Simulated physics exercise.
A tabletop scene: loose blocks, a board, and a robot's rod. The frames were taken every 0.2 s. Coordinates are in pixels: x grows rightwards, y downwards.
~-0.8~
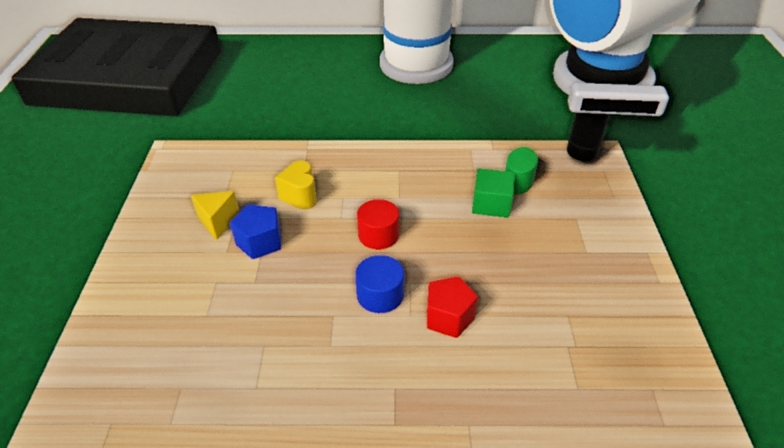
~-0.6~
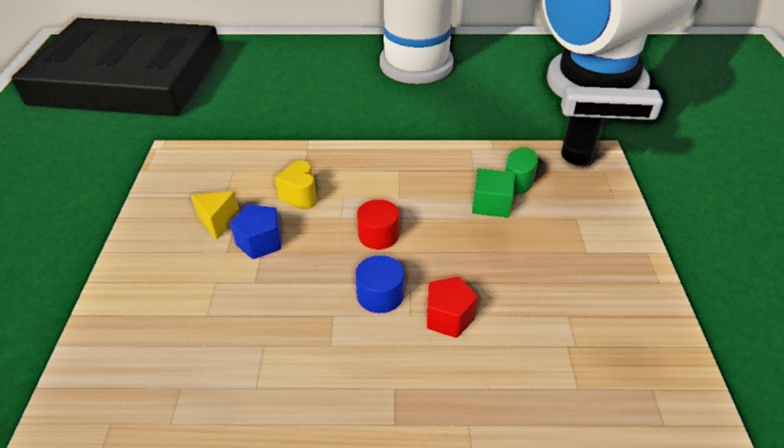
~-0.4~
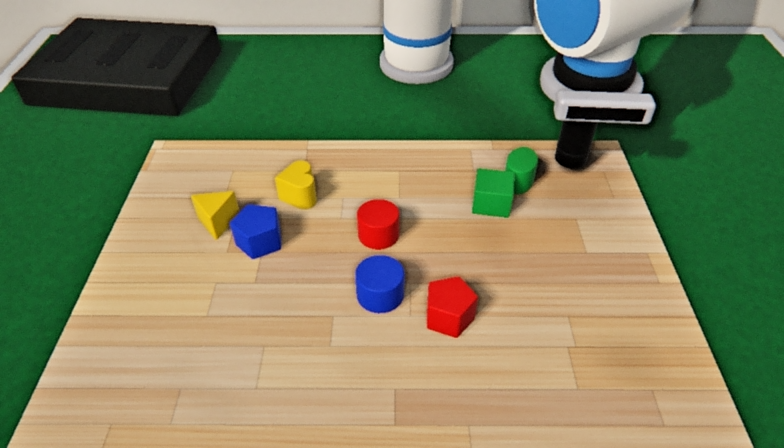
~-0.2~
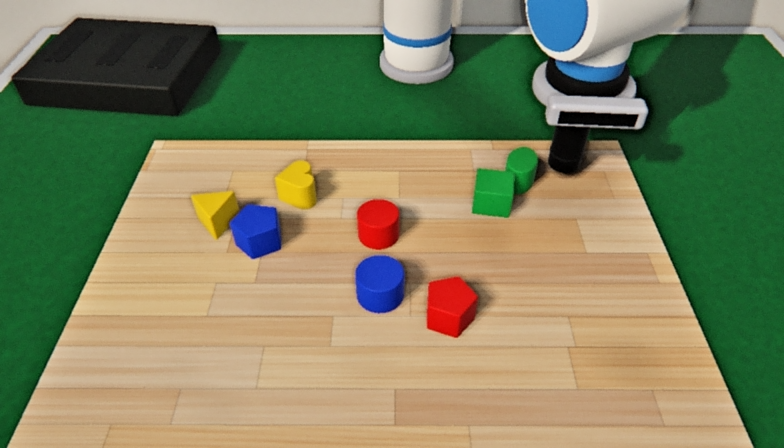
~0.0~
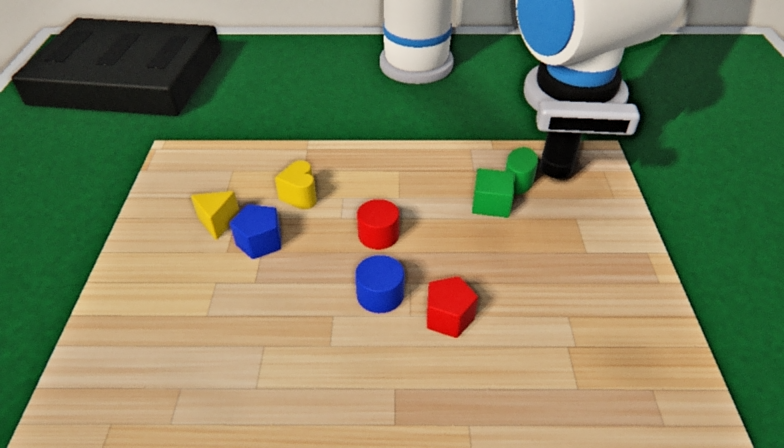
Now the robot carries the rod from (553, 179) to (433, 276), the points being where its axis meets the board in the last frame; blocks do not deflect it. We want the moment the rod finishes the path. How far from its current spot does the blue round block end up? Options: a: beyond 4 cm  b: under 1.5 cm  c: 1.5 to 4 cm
Choice b: Under 1.5 cm.
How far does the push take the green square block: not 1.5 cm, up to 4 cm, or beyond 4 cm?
It gets moved 1.5 to 4 cm.
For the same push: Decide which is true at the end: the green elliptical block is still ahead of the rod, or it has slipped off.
In the end it is beside or behind the rod.
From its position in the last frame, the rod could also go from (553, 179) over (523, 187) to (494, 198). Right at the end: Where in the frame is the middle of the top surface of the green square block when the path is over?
At (468, 195).
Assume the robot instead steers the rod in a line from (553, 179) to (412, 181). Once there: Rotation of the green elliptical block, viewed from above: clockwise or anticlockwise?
Rotation: Clockwise.
On the path given first. One third of the way, rod at (520, 199); green square block at (486, 182); green elliptical block at (514, 157).
Two thirds of the way, rod at (479, 232); green square block at (474, 183), turned 30° clockwise; green elliptical block at (514, 157).
At the end, rod at (434, 267); blue round block in place; green square block at (474, 183), turned 30° clockwise; green elliptical block at (514, 157).
